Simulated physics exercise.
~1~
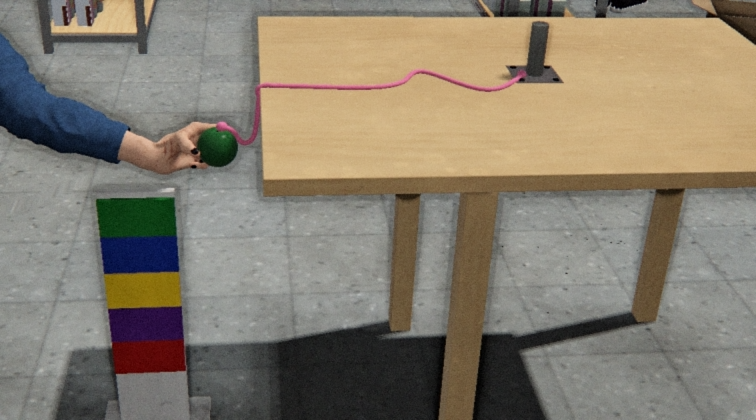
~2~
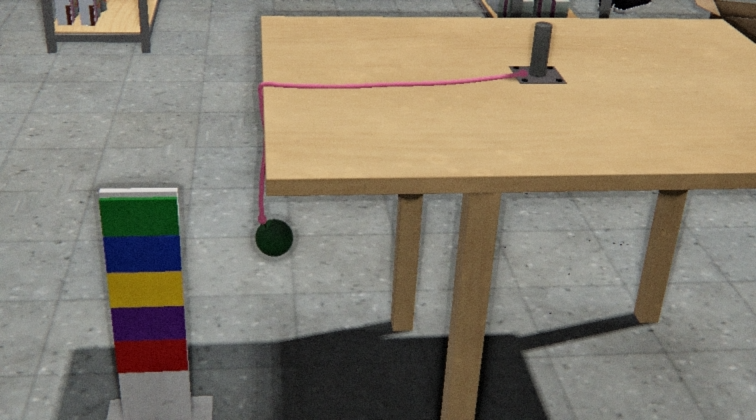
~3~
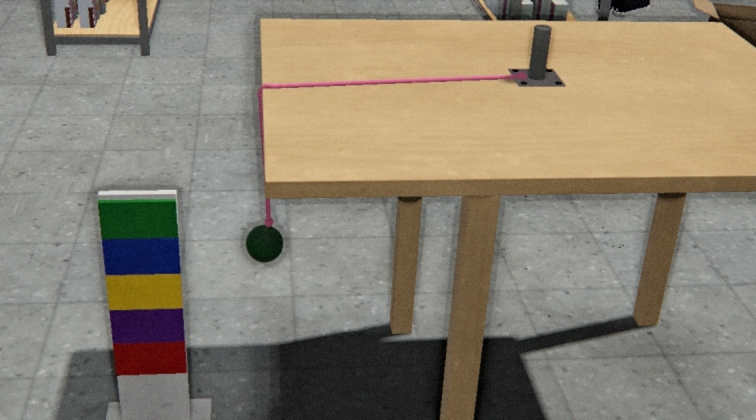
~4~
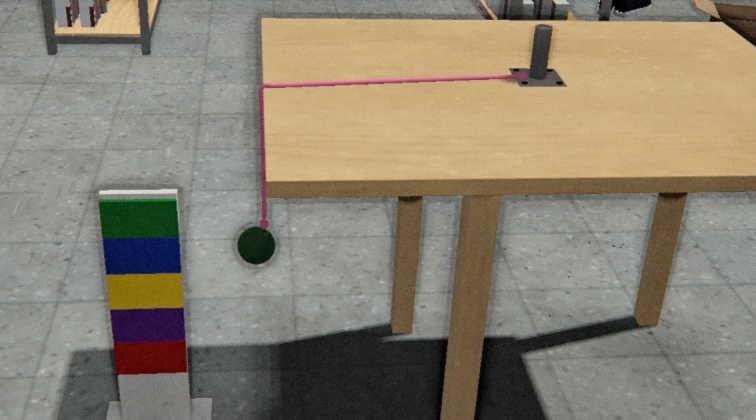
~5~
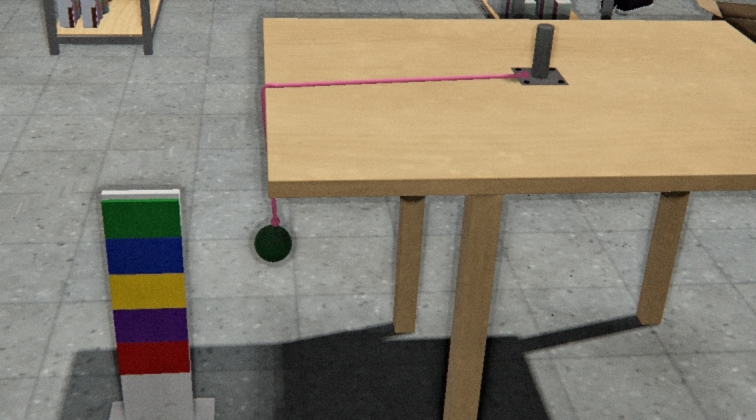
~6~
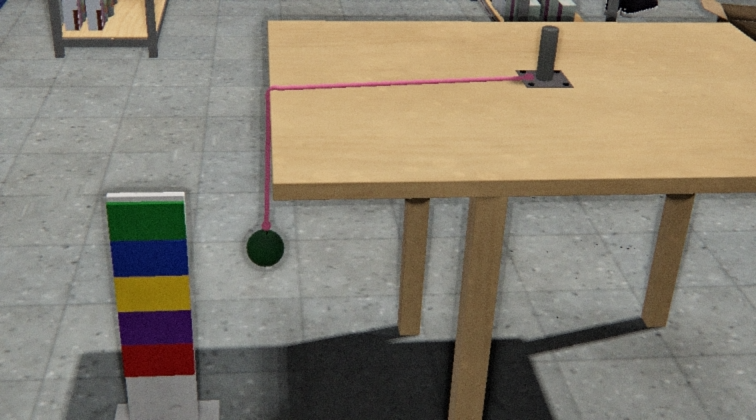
A dark green ball on a pink cord, tied to a post on a wooden table, was let go by a hand and dropped past the table's edge, then swayed slightly from side to side and ended up hanging level with the blue band.
